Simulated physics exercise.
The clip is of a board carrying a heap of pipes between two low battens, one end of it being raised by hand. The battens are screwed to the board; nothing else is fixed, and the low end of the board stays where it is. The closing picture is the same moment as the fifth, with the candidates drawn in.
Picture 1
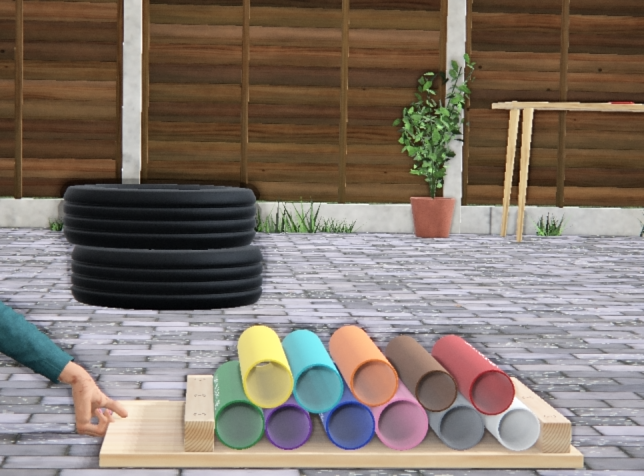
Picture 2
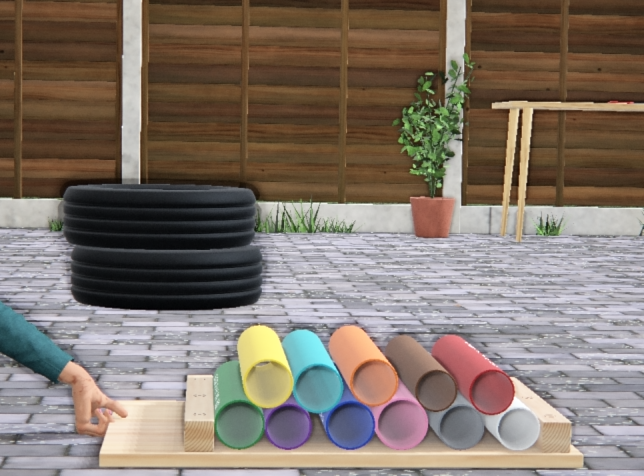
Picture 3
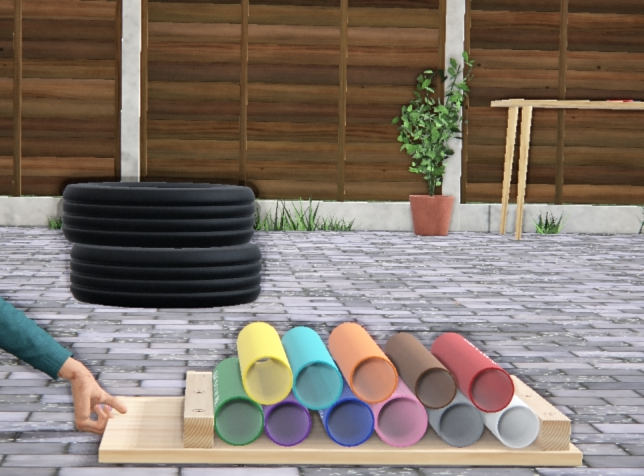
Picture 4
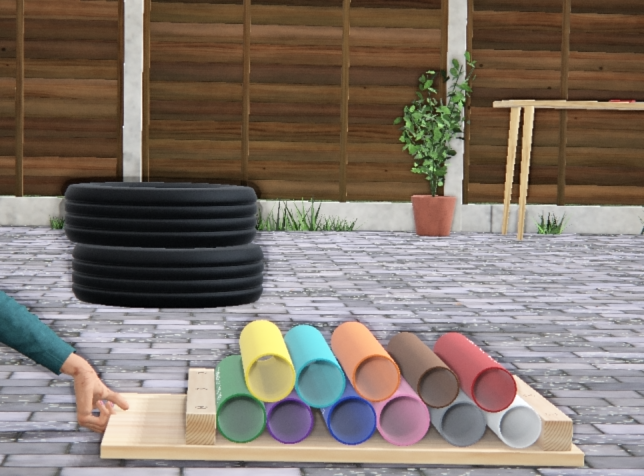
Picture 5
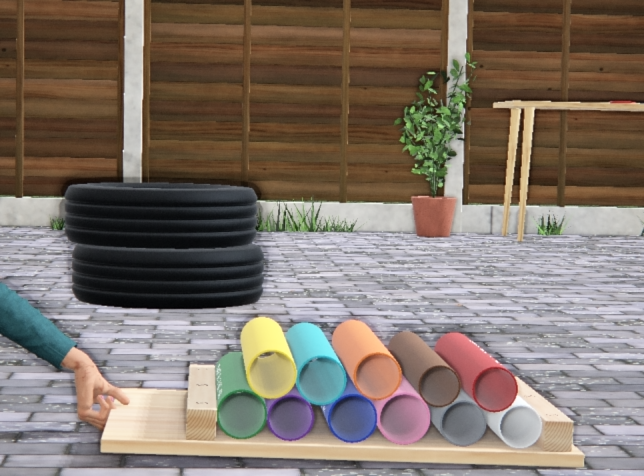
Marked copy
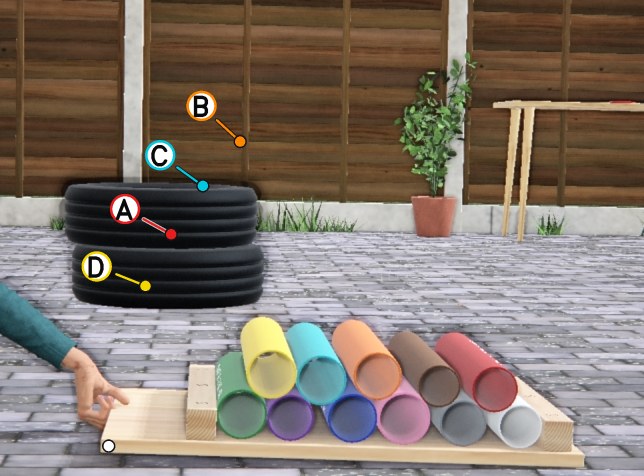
A hand slightly raises the left end of a wooden board holding stacked colourful pipes.
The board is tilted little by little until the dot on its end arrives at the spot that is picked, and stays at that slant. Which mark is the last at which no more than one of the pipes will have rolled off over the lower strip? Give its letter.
Raise it to D.
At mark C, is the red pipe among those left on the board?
No, with C.
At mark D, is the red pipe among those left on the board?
Yes, with D.
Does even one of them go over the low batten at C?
At C: Yes.
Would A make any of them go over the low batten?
At A: Yes.
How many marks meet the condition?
The number is one.
On the marked copy, A at (171, 234); B at (240, 141); C at (203, 186); D at (145, 286); the white dot at (109, 446).
Taking D. A third of the way, board at 15°.
Two thirds of the way, board at 21°.
When it is over, board at 21°, none over the low batten.
As for the rest, A five over the low batten; B five over the low batten; C five over the low batten.
